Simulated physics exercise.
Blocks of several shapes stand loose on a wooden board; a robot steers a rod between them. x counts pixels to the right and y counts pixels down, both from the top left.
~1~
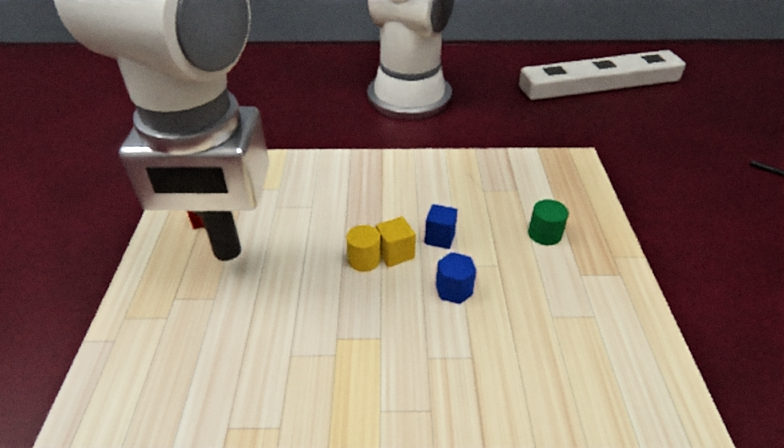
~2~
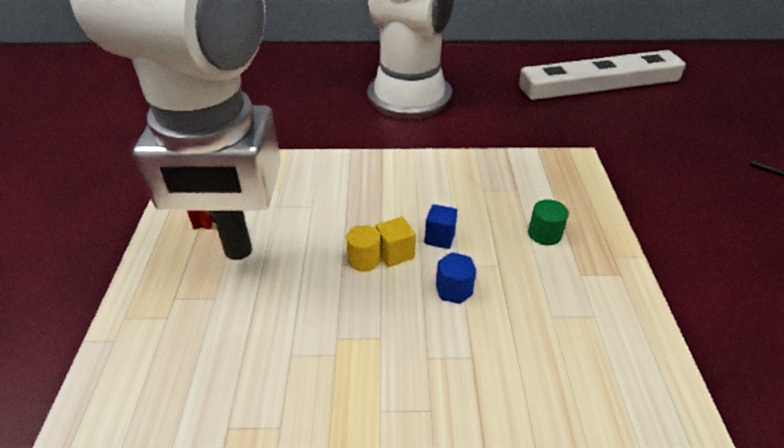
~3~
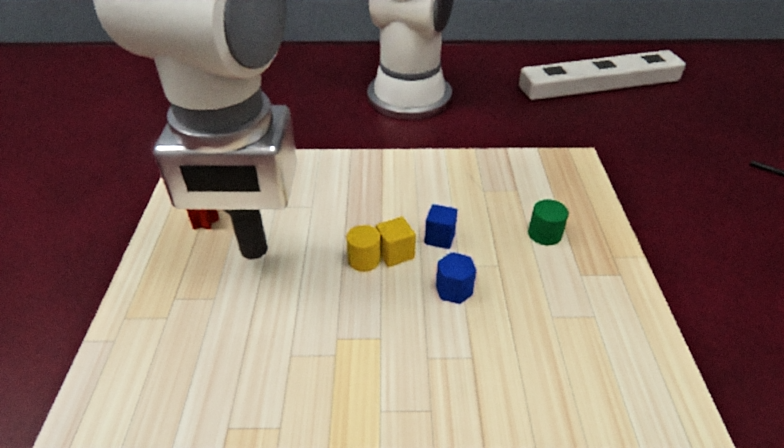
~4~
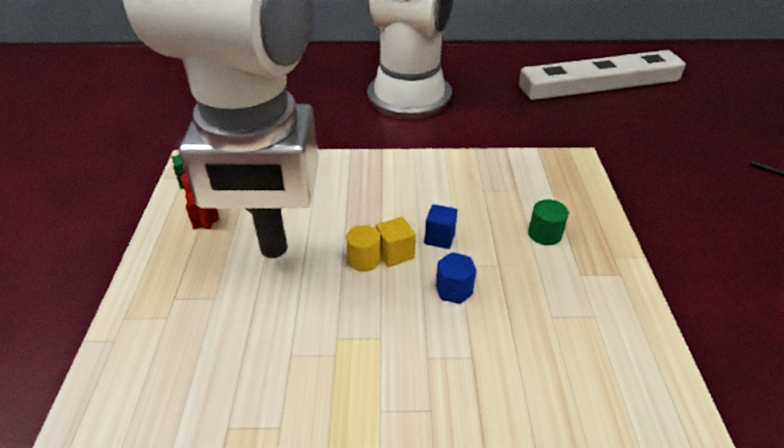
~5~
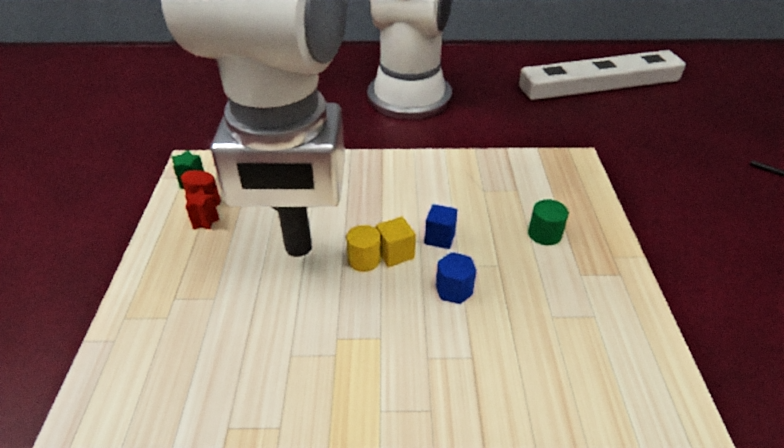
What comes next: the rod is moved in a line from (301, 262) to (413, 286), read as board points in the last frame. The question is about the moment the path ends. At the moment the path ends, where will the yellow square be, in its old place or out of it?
The yellow square will not stay where it is.
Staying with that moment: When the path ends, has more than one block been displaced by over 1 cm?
Going by the path, yes.
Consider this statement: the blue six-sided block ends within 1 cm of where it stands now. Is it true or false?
True.
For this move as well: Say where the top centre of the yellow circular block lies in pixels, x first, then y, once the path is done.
My best guess is (387, 233).
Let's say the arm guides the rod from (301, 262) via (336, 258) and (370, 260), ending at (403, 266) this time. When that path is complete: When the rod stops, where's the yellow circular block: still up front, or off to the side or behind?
It keeps leading.
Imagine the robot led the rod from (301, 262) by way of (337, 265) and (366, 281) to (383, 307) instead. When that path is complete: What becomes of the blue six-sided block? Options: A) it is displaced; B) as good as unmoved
Choice B: As good as unmoved.
The first path, step by step. One third of the way, rod at (336, 256); nothing pushed yet.
Two thirds of the way, rod at (374, 264); yellow circular block at (386, 233); yellow square at (414, 221); blue square at (445, 213).
At the end, rod at (414, 272); yellow circular block at (387, 233); yellow square at (415, 221); blue square at (446, 212); blue six-sided block still.
